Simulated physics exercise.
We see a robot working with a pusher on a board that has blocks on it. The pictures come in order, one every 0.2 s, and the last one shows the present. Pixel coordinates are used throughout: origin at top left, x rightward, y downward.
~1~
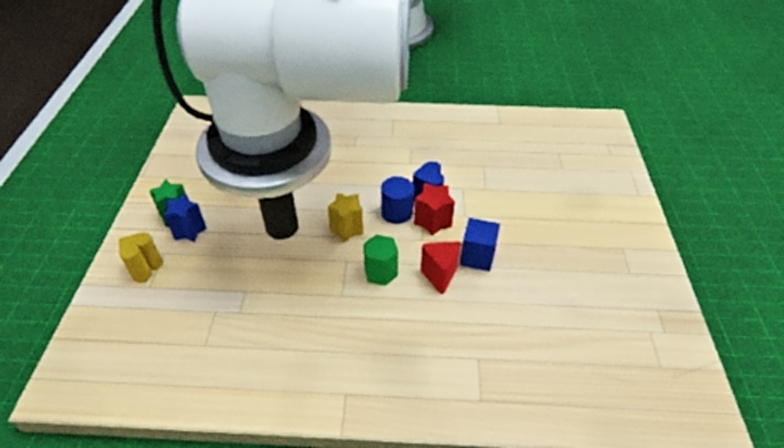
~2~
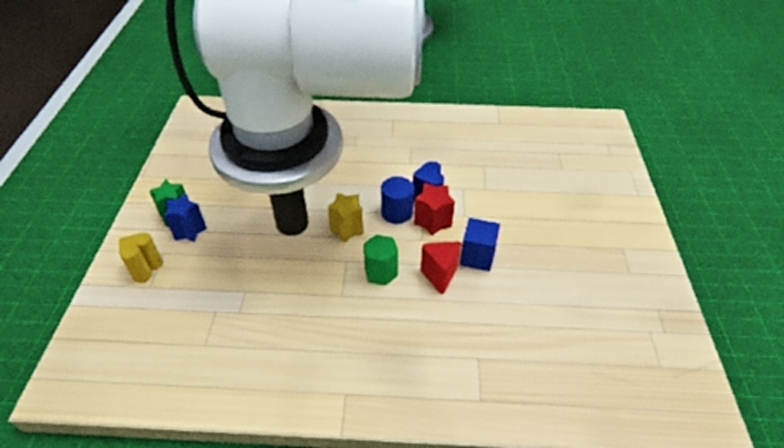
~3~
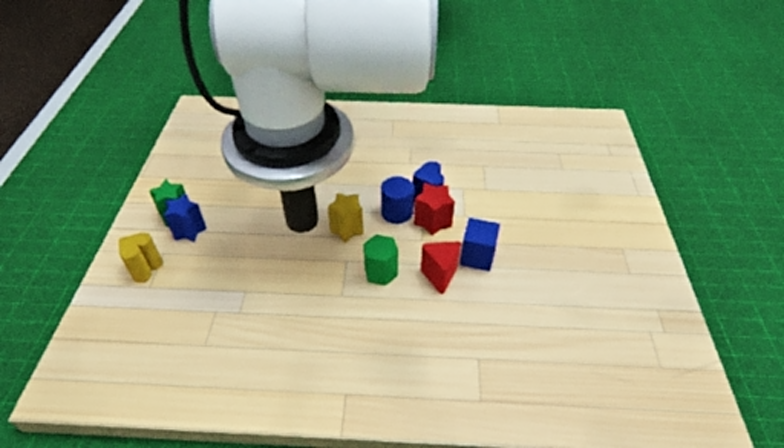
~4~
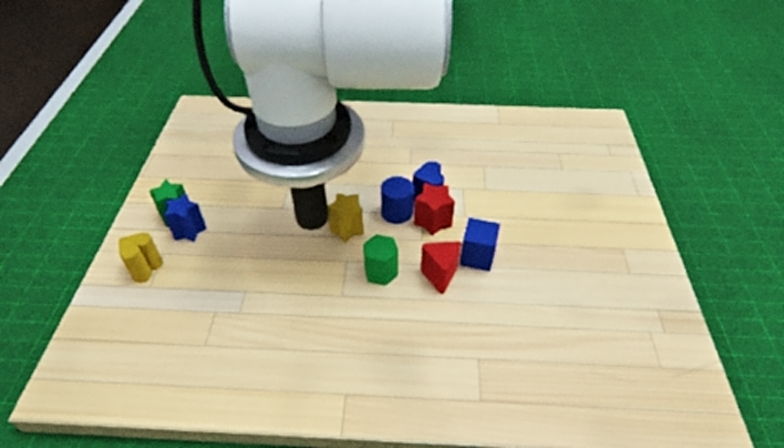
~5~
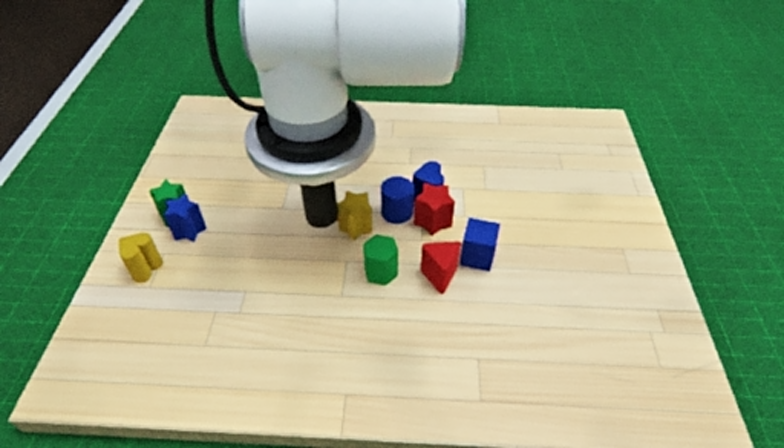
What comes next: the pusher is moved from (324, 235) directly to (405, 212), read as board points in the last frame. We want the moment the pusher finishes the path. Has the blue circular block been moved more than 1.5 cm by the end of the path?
Yes, I think so.
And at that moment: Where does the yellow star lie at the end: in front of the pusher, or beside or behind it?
The block stays ahead.
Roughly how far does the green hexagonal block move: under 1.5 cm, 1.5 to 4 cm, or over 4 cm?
Final distance: Less than 1.5 cm.
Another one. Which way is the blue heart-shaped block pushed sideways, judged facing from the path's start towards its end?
It goes toward the left-hand side.
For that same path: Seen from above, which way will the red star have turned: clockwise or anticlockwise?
Turns clockwise.
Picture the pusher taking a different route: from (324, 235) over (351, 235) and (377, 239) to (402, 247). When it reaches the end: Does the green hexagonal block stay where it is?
Final answer: Yes.
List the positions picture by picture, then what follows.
Lower end of the pusher (283, 229), tops of blocks, yellow star (346, 203), green hexagonal block (381, 247), blue circular block (397, 187), blue heart-shaped block (430, 172), red star (436, 195), in the first picture.
Pusher (293, 225), blocks as before, in the second picture.
Pusher (303, 222), blocks as before, in the third picture.
Pusher (313, 220), blocks as before, in the fourth picture.
Pusher (322, 218), yellow star (355, 202), green hexagonal block (381, 247), blue circular block (397, 187), blue heart-shaped block (430, 172), red star (436, 195), in the fifth picture.
What follows on the original path. Halfway along, pusher (365, 206); yellow star (397, 190); blue circular block (424, 176); blue heart-shaped block (448, 165), turned 20° clockwise; red star (443, 194), turned 30° clockwise.
At the end, pusher (405, 195); yellow star (429, 172), turned 45° anticlockwise; green hexagonal block not moved; blue circular block (445, 157); blue heart-shaped block (473, 153), turned 60° clockwise; red star (454, 192), turned 75° clockwise.
